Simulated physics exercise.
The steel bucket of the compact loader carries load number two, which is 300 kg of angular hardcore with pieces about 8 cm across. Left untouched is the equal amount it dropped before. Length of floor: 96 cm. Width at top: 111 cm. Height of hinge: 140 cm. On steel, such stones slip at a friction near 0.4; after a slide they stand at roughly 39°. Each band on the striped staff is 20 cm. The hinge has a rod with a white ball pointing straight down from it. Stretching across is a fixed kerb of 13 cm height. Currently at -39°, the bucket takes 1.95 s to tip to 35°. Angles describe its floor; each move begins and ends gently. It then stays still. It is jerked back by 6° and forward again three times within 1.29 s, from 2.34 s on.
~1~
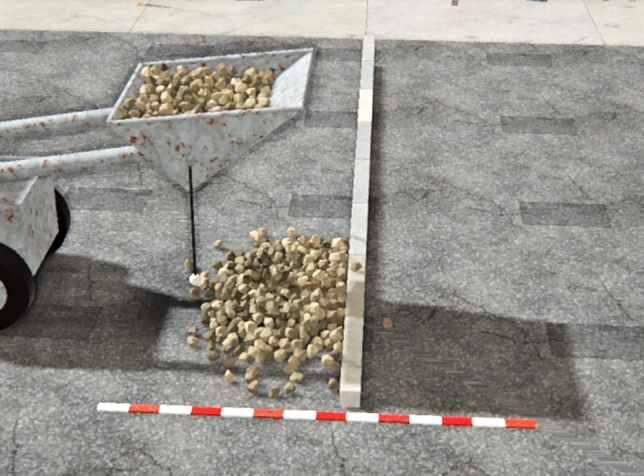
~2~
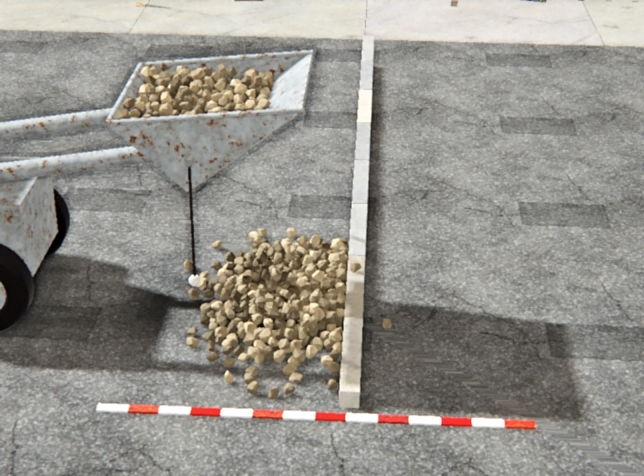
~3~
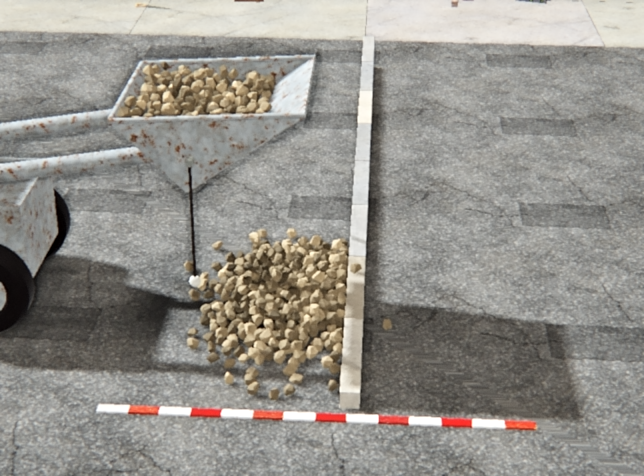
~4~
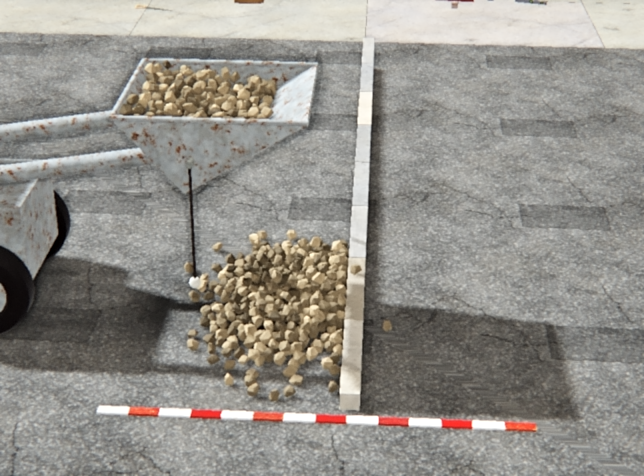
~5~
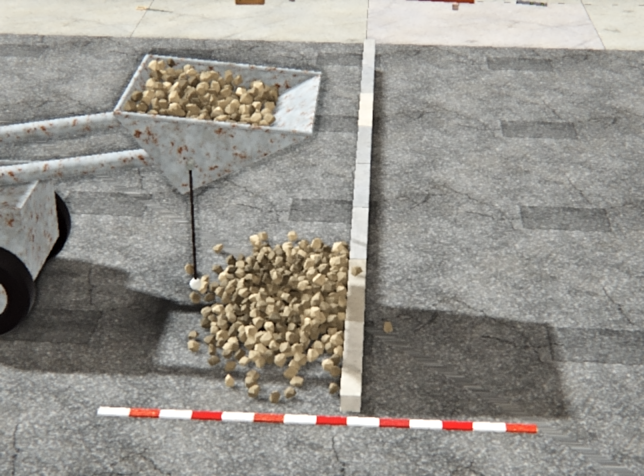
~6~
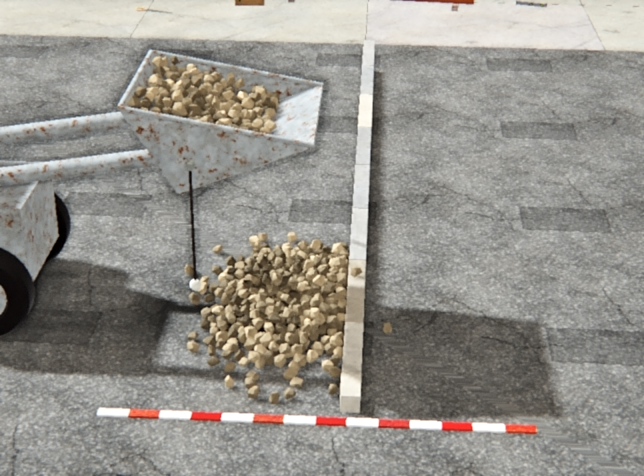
In this clip, a pale, rust-spotted metal bucket full of tan stones slowly tilts a little, its right-hand lip lowering, while its stones stay inside and the pile beneath it, left of a pale kerb, remains still.
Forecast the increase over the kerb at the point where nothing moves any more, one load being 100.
I would say 54 per cent.
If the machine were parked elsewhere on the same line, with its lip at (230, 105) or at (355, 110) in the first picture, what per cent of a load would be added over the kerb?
Near 5 per cent from the first place, 100 from the second.
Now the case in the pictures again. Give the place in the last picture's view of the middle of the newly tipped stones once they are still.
The centre sits about (370, 296).
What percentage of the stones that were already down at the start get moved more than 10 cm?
Some 0 percent, give or take.
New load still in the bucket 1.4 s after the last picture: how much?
70 % still inside.
Then, 0.9 s after the last picture the floor is at 23°; in per cent of one load, 100 in the bucket, 100 on this side of the kerb; the foremost stones are at (350, 288).
Then, 1.4 s after the last picture the floor is at 35°; in per cent of one load, 70 in the bucket, 130 on this side of the kerb; the foremost stones are at (350, 288).
Then, 3.5 s after the last picture the floor is at 35°; in per cent of one load, 0 in the bucket, 146 on this side of the kerb, 54 over the kerb; the foremost stones are at (514, 324).
Then, 6.2 s after the last picture the floor is at 35°; in per cent of one load, 0 in the bucket, 146 on this side of the kerb, 54 over the kerb; the foremost stones are at (514, 324). Net gain over the kerb, 54.
